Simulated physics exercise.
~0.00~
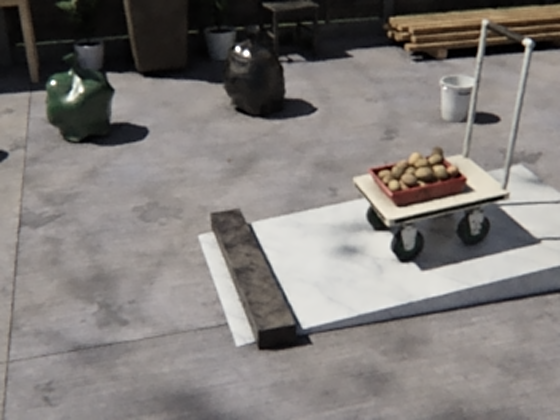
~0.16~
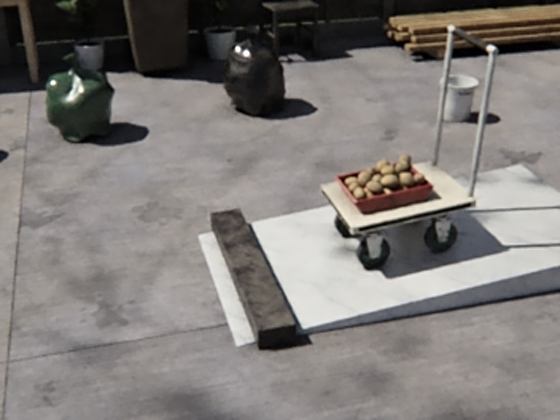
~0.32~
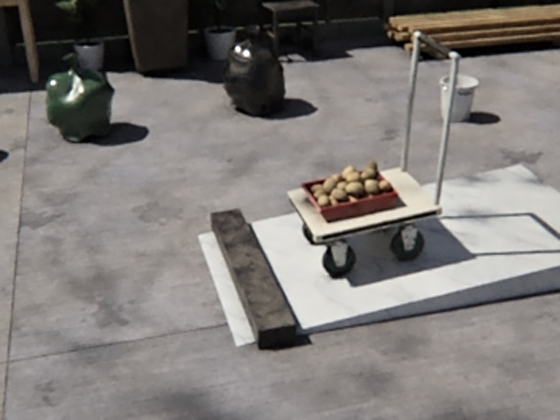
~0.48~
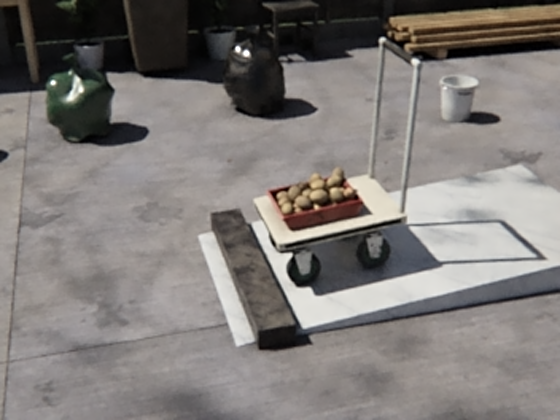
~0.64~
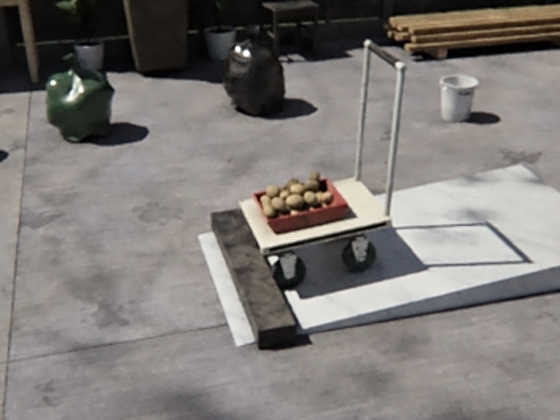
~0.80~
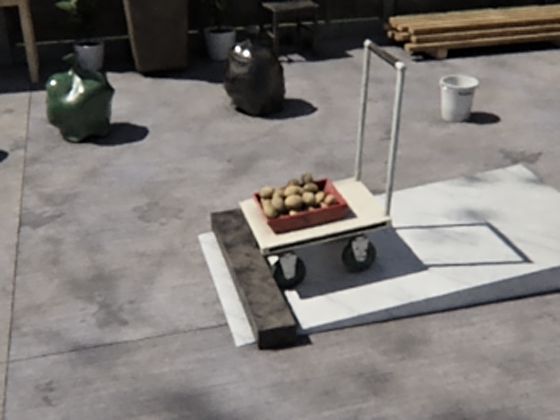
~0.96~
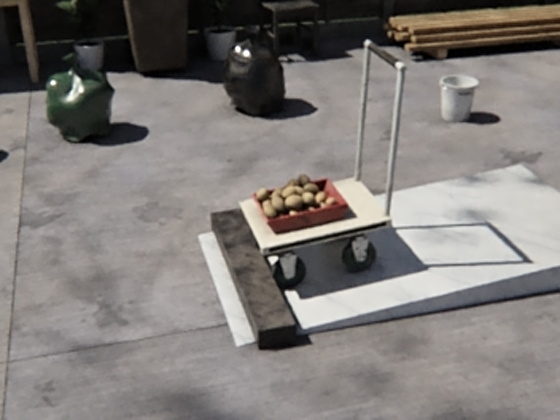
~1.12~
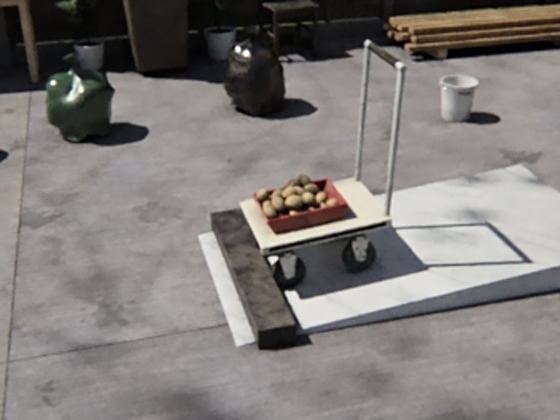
A trolley carrying potatoes in a red tote rolls left down a ramp and stops at the kerb.
